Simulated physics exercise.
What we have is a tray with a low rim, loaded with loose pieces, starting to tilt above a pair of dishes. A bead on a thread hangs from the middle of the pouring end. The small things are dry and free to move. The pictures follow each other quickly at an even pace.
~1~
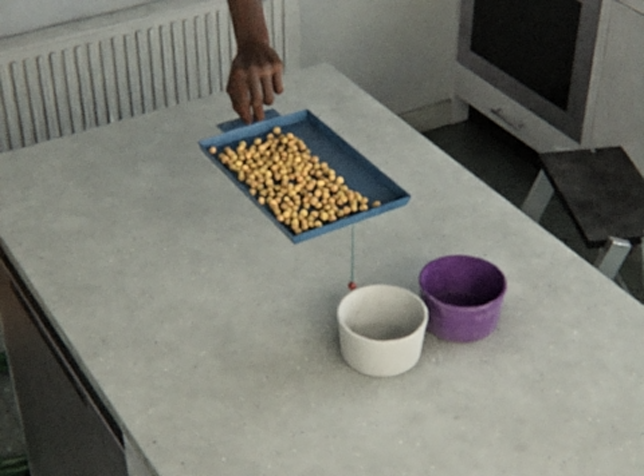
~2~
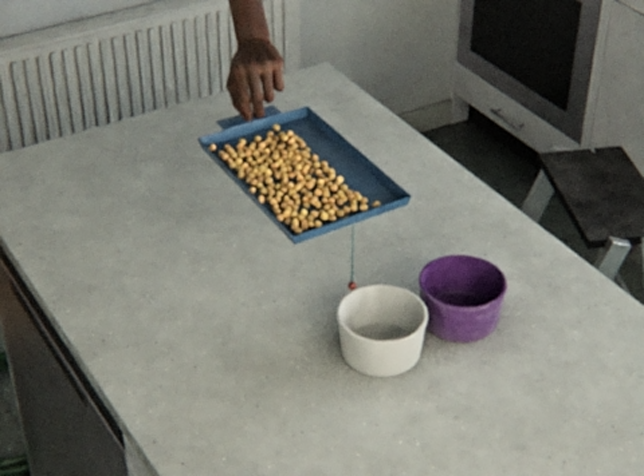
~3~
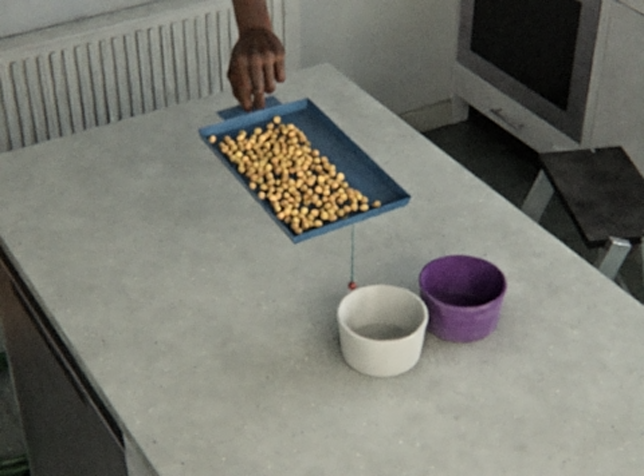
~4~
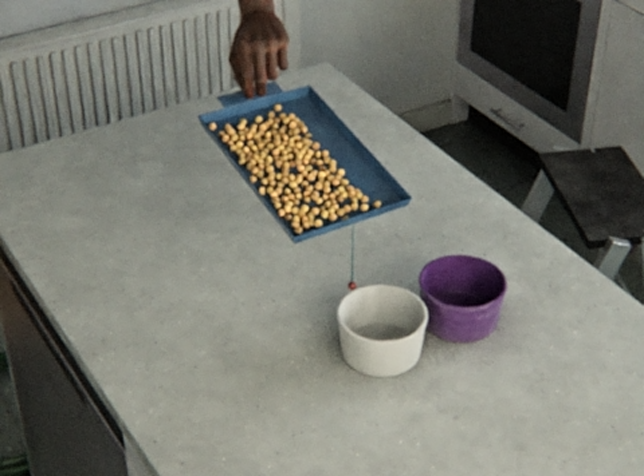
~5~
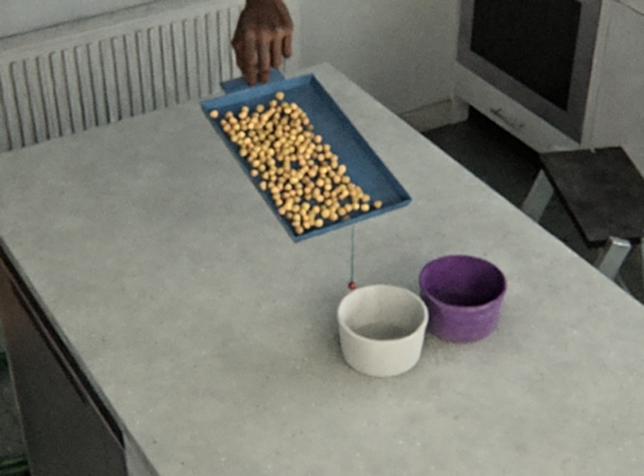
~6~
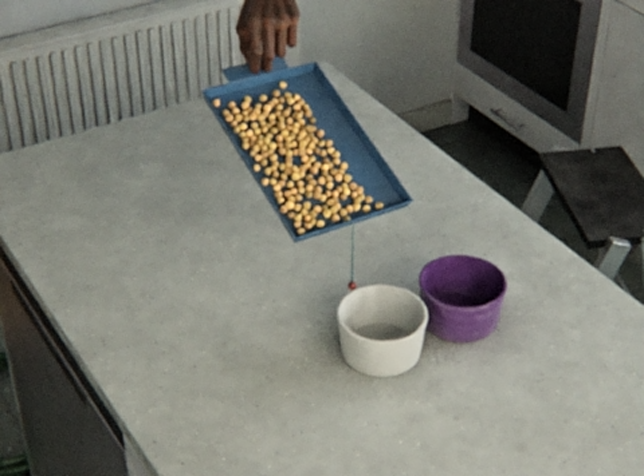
The video shows a hand gradually raising the far end of a blue tray of dried chickpeas, tilting it toward a white dish and a purple dish on a grey table, while a small bead hangs nearly still from the tray's lower end.
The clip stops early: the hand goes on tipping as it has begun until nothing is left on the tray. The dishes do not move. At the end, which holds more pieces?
The left-hand dish gets more.
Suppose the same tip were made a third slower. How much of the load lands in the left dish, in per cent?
It comes to 60 per cent or so.
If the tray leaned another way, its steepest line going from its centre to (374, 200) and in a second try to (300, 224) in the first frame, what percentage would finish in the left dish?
Roughly 30 per cent, and 10 per cent.
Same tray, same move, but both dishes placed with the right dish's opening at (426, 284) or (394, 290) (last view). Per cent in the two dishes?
About 80 and 70 per cent.
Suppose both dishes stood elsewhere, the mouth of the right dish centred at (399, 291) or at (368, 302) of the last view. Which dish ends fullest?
At the first place right, at the second the right dish.
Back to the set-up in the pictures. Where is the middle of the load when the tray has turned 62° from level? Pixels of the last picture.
Close to (345, 185).
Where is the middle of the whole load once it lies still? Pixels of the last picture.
Near (387, 350).
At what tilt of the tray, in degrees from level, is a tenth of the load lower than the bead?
At about 90°.
Just after the last frame, tray tipped steeply; almost all on the tray; just a few in the air.
A moment on, tray tipped right over; the larger part on the tray; about a tenth in the left dish; just a few in the right dish; just a few outside both; just a few in the air.
Further on, tray tipped past a quarter turn; roughly half in the left dish; about a tenth in the right dish; roughly a third outside both.
When it is over, tray tipped past a quarter turn; roughly half in the left dish; about a tenth in the right dish; roughly a third outside both.
